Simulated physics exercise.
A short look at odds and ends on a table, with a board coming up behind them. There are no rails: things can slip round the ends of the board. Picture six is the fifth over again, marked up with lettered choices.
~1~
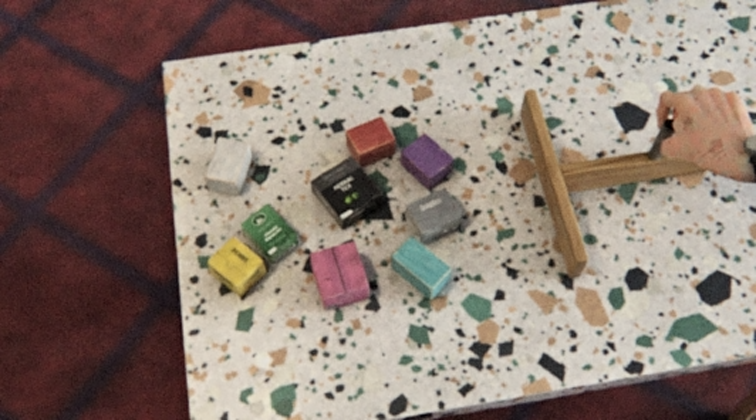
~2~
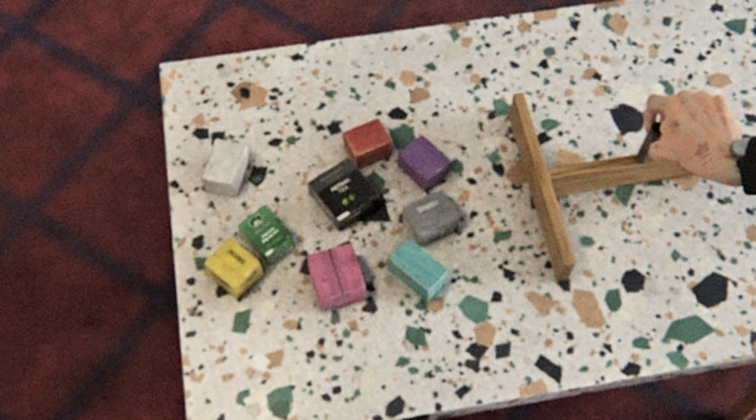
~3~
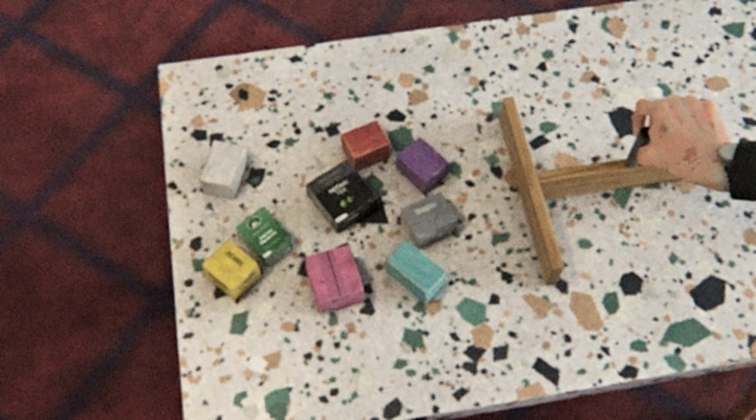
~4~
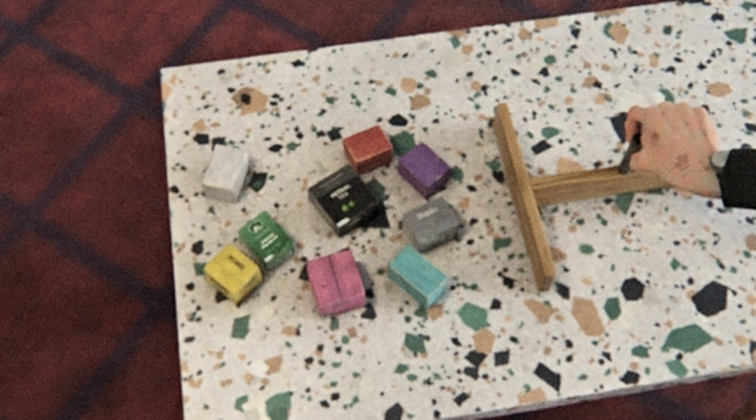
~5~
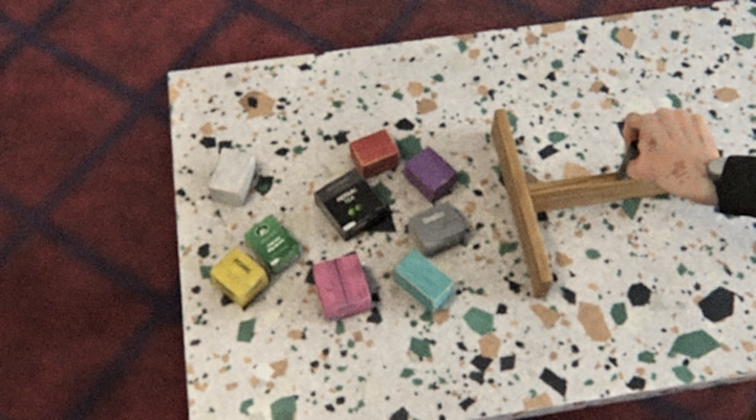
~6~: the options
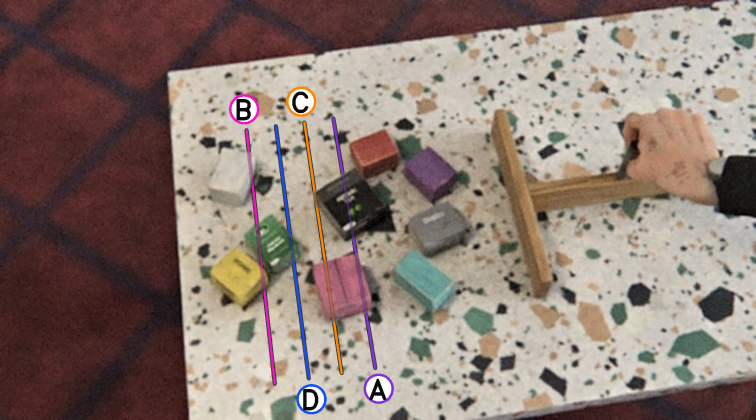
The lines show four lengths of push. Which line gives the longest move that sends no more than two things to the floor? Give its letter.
B is the last line within the limit.
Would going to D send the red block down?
By then, no.
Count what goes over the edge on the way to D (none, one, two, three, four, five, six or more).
By then, none.
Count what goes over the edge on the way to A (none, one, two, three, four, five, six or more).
The count is none.
On the marked copy, A at (353, 234); B at (260, 247); C at (322, 239); D at (291, 243).
Following B. Soon after the start, board (428, 204); turquoise block (410, 280); grey box (401, 232).
Later, board (333, 217); yellow packet (229, 291); white block (228, 176).
In the end, board (261, 228); yellow packet over the edge; green packet over the edge; two fallen.
As for the rest, A is within the limit but short; C is within the limit but short; D is within the limit but short.
